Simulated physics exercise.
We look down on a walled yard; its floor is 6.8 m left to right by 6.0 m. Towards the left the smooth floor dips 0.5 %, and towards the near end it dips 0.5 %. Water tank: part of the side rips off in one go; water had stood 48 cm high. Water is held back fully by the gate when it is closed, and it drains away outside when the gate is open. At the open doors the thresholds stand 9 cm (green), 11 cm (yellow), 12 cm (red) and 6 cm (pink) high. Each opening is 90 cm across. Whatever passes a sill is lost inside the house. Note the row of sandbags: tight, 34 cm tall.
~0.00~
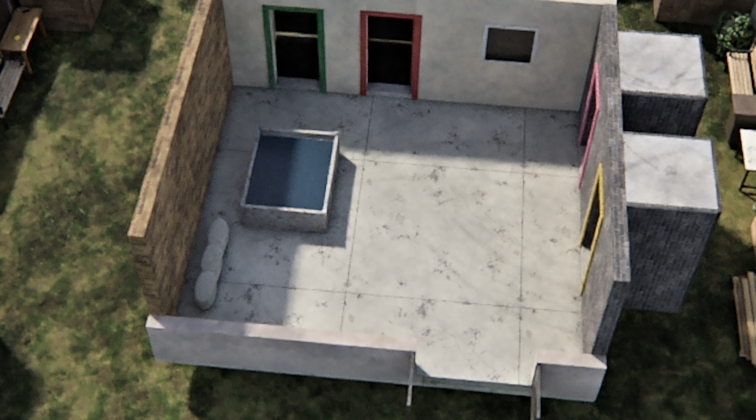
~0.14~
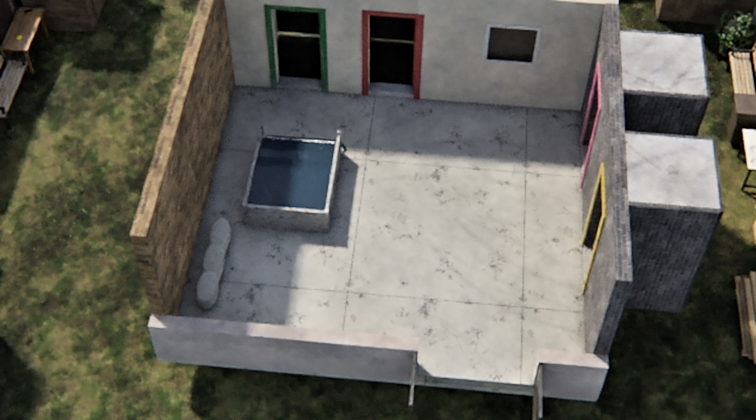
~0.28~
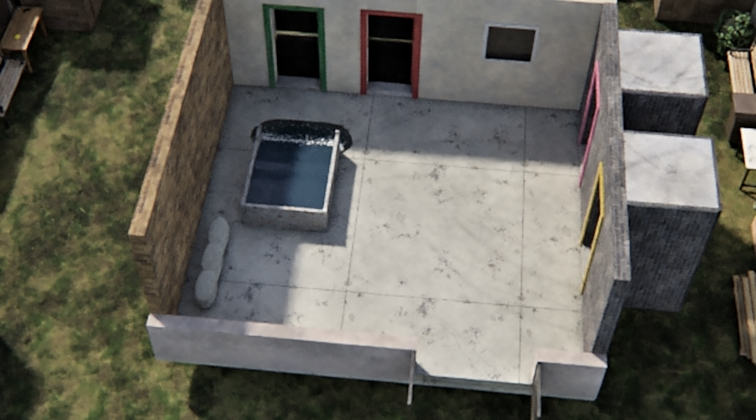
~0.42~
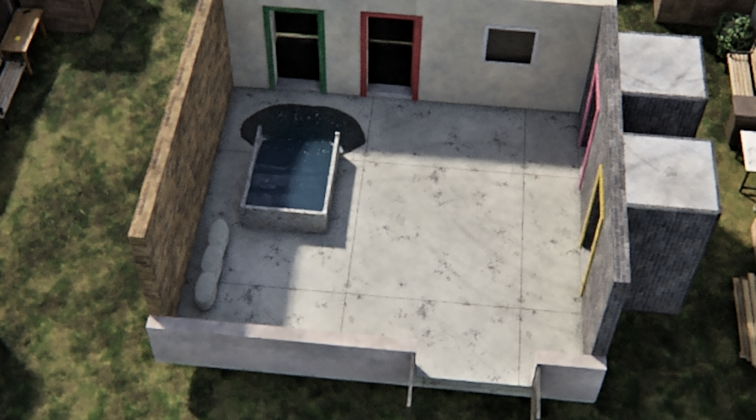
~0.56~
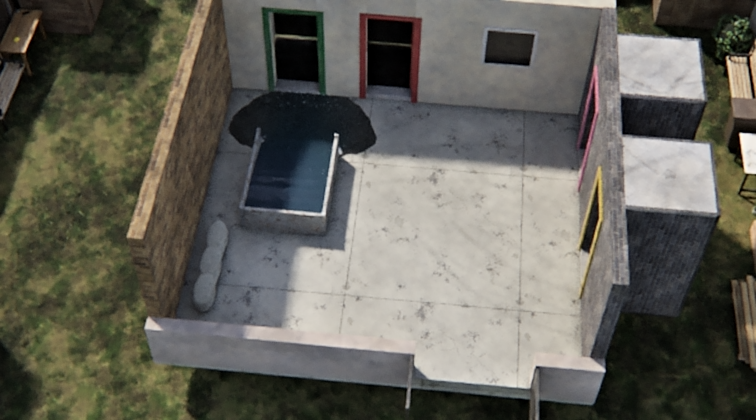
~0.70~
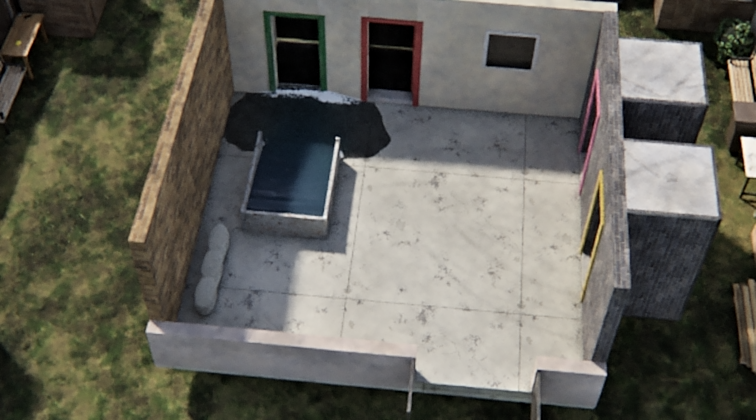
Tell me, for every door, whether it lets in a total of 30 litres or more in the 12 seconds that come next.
In order: At the green door the inflow will be out of bounds; at the yellow door the inflow will be within bounds; at the red door the inflow will be within bounds; at the pink door the inflow will be within bounds.
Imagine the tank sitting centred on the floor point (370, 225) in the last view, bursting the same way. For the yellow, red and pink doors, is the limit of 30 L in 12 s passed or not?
For the yellow door, the amount is acceptable; for the red door, the amount is too high; for the pink door, the amount is acceptable.
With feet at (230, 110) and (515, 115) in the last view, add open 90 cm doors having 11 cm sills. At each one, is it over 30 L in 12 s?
So the first one exceeds it, while the second one doesn't reach it.
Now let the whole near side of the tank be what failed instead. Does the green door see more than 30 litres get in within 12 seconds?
So for green: No.
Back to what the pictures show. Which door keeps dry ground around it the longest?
Last comes the yellow one.
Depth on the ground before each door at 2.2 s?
Centimetres: Green 25 / yellow 0 / red 13 / pink 0.
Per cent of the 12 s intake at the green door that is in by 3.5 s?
Share: ~ 95 %.
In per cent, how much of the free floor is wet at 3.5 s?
I'd say around 35 %.
After 1.4 s water covers 10 % of the floor and is deepest (28 cm) near (324, 104); green door 27 cm at the sill, 70 L in, yellow door not reached, red door 11 cm at the sill, 0 L in, pink door not reached.
After 2.2 s water covers 15 % of the floor and is deepest (26 cm) near (234, 97); green door 25 cm at the sill, 156 L in, yellow door not reached, red door 13 cm at the sill, 1 L in, pink door not reached.
After 3.5 s water covers 35 % of the floor and is deepest (16 cm) near (234, 97); green door 15 cm at the sill, 224 L in, yellow door not reached, red door 8 cm at the sill, 2 L in, pink door 3 cm at the sill, 0 L in.
After 7.0 s water covers 55 % of the floor and is deepest (11 cm) near (171, 346); green door 5 cm at the sill, 237 L in, yellow door 3 cm at the sill, 0 L in, red door 3 cm at the sill, 2 L in, pink door 4 cm at the sill, 4 L in.
After 12.0 s water covers 85 % of the floor and is deepest (6 cm) near (171, 346); green door 2 cm at the sill, 237 L in, yellow door 2 cm at the sill, 0 L in, red door 1 cm at the sill, 2 L in, pink door 2 cm at the sill, 4 L in.
